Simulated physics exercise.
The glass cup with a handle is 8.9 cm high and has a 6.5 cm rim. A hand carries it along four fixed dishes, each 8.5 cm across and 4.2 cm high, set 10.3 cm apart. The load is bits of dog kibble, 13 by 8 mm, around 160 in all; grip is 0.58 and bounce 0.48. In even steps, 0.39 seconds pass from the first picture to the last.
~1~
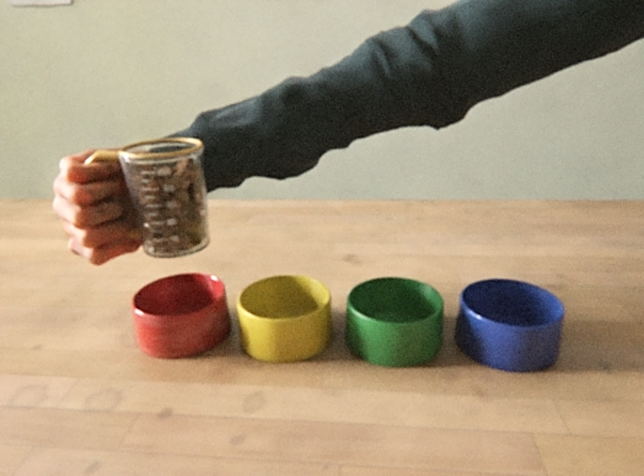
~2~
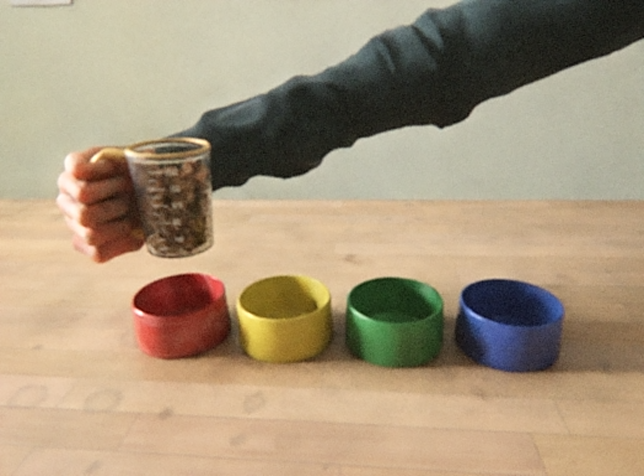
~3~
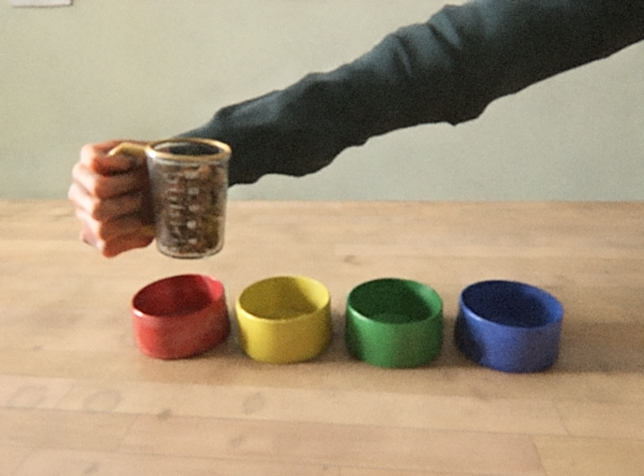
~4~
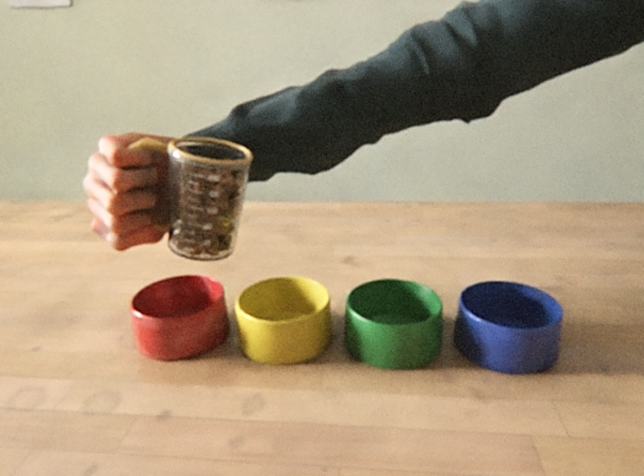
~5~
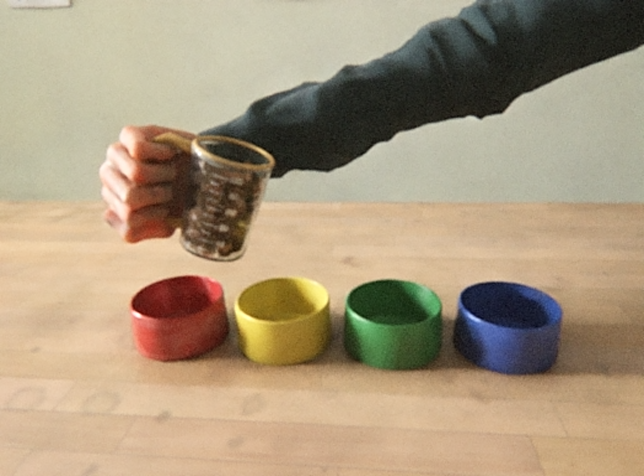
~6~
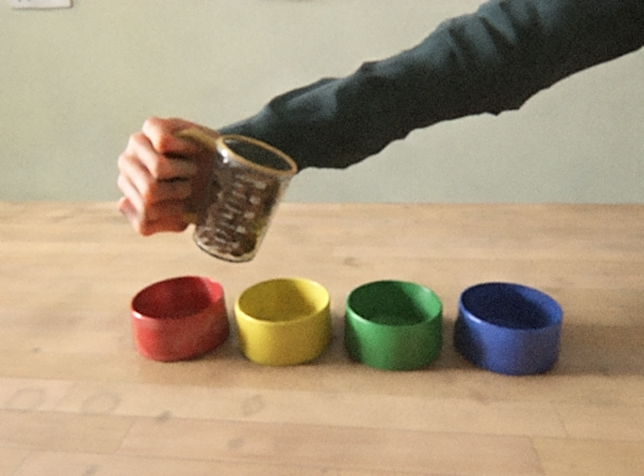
Hand holding a clear handled cup of small brown pieces, moving it right and tilting it rightward above four coloured dishes.
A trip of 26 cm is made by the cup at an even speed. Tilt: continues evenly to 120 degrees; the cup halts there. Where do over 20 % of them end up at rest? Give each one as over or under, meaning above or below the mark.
Red: Under, blue: Over, green: Under, yellow: Under, counter: Under.
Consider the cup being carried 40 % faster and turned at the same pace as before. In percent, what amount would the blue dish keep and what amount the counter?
Shares: Blue 90, counter 10.
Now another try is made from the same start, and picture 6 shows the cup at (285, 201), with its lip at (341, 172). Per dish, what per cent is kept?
You'd end up with red at 0, blue at 90, green at 0 and yellow at 0.
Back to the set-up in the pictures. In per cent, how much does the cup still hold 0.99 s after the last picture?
Roughly 100 in a hundred.
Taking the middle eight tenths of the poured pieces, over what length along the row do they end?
Length: About 5 cm.
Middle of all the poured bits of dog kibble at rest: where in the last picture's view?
Approximately (518, 323) in the last picture.
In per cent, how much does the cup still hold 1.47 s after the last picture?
Somewhere near 20 per cent.
Then, 0.60 s after the last picture, tilt 70 degrees; cup holds 100 %.
Then, 0.99 s after the last picture, tilt 99 degrees; cup holds 100 %.
Then, 1.47 s after the last picture, tilt 120 degrees; cup holds 20 %, blue 75 %.
In the end, red 0 %, blue 90 %, green 0 %, yellow 0 %, counter 10 %.
